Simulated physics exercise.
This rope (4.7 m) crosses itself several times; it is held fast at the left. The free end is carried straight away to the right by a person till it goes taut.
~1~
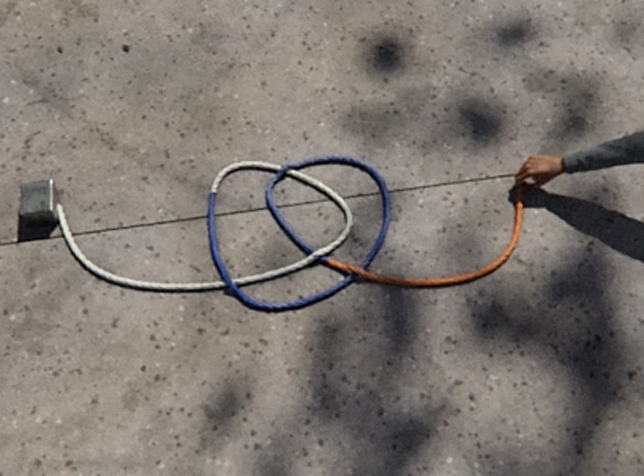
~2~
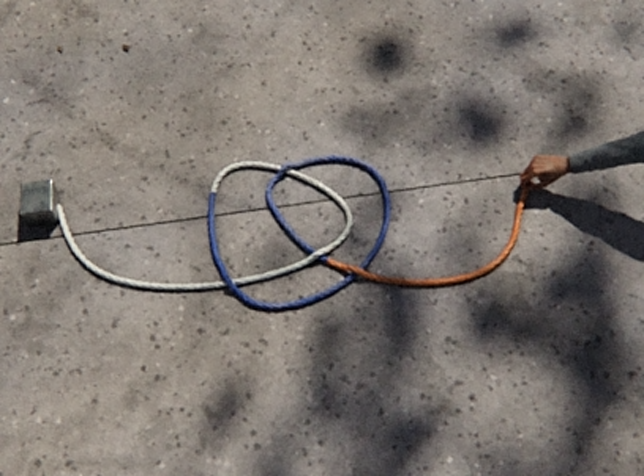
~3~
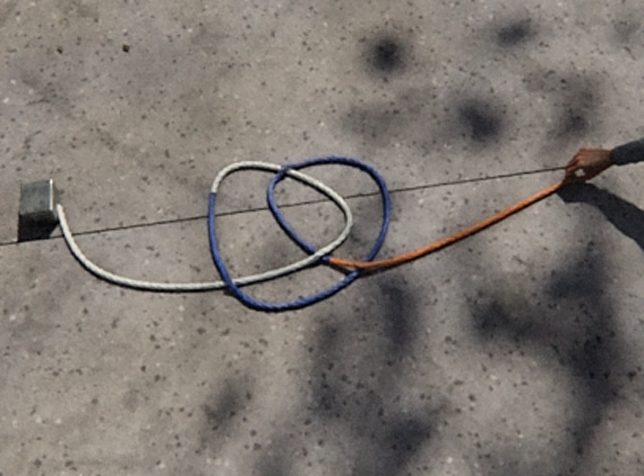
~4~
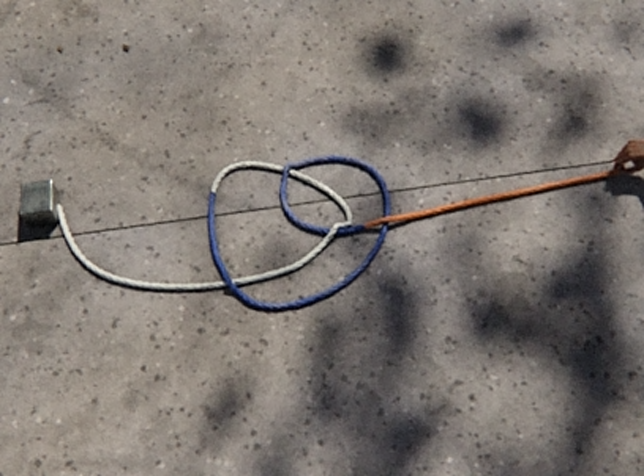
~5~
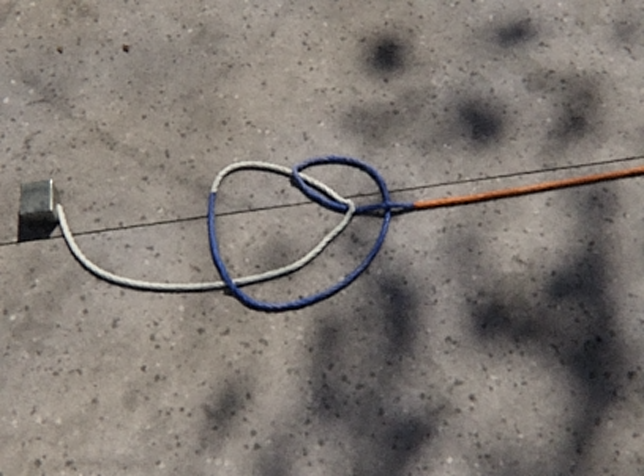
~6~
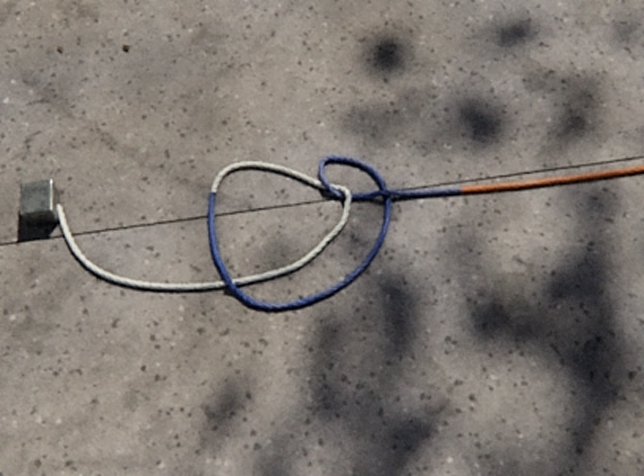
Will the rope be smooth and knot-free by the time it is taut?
No, a knot forms in it.
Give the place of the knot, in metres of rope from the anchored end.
About 2.0 m along.
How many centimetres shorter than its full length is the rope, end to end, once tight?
It comes to about 35 centimetres.
Next, the ends are 2.9 m apart, loops still 39 cm across.
Then, the ends are 3.6 m apart, loops still 10 cm across.
After that, the ends are 4.3 m apart, loops still 8 cm across.
Later, the ends are 4.3 m apart, with a tight lump 1.9 m from the fixed end.
At the end, the ends are 4.3 m apart, with a tight lump 1.9 m from the fixed end.
